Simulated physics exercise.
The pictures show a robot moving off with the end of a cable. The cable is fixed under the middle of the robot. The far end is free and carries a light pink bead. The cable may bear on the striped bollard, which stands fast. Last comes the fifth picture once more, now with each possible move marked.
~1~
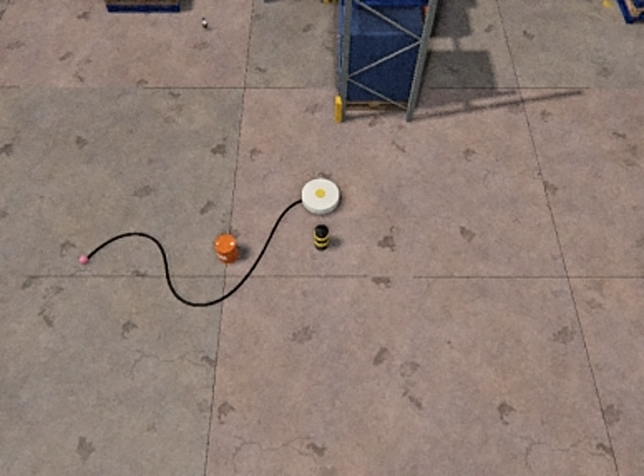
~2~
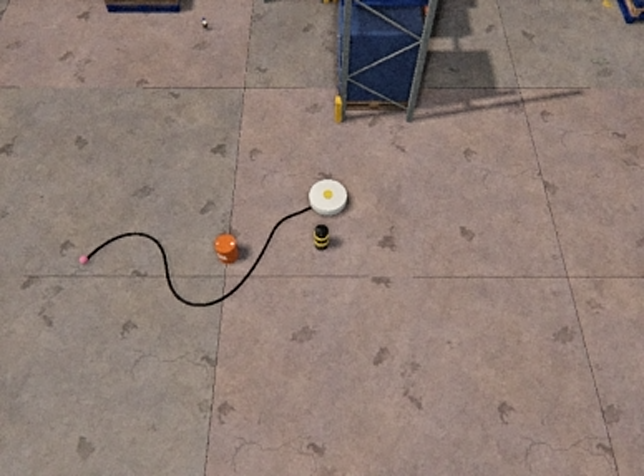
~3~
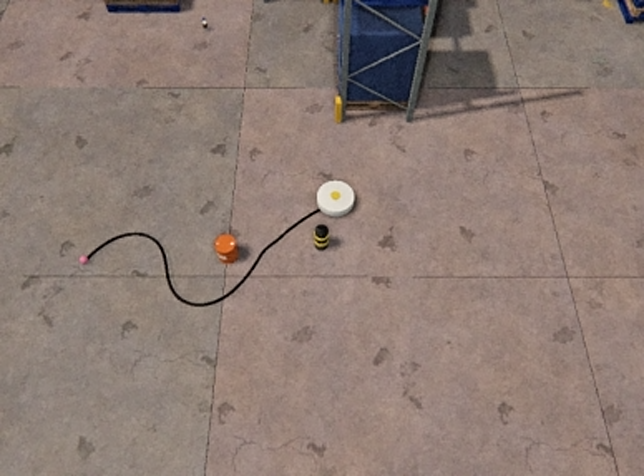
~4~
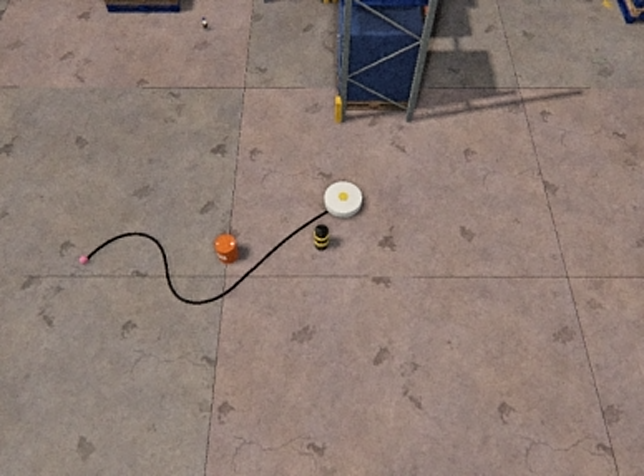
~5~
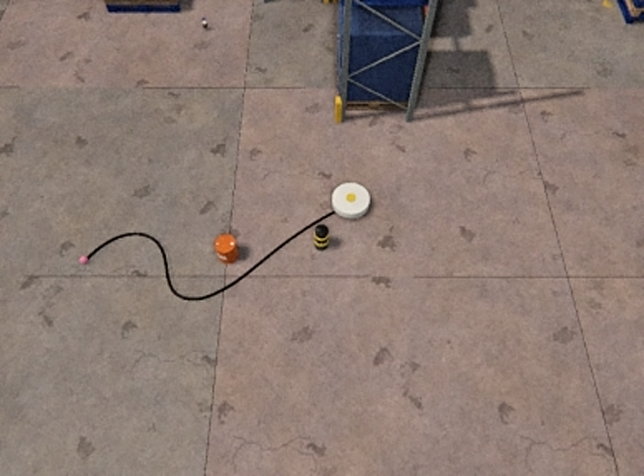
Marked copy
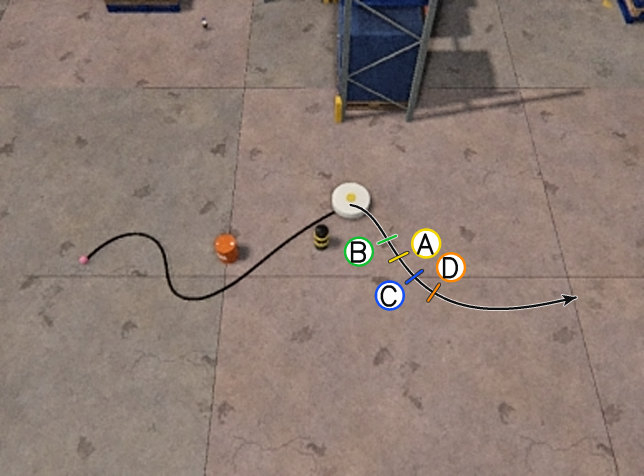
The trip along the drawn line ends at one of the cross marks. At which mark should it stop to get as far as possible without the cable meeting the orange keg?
At A, and not beyond.
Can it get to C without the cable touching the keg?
No.
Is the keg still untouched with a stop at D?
No.
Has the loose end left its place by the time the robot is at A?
No.
On the marked copy, A at (399, 257); B at (387, 240); C at (414, 277); D at (434, 293); the route from (350, 205) via (438, 295) to (576, 298).
With A. Early on, robot (373, 215), middle of the cable (211, 288), free end (84, 260).
Further on, robot (387, 235), middle of the cable (216, 282), free end (84, 260).
At the end, robot (399, 254), middle of the cable (228, 272), free end (84, 260); only the bollard has been touched, if anything.
As for the rest, B is safe but short; C brings the cable against the keg; D brings the cable against the keg.
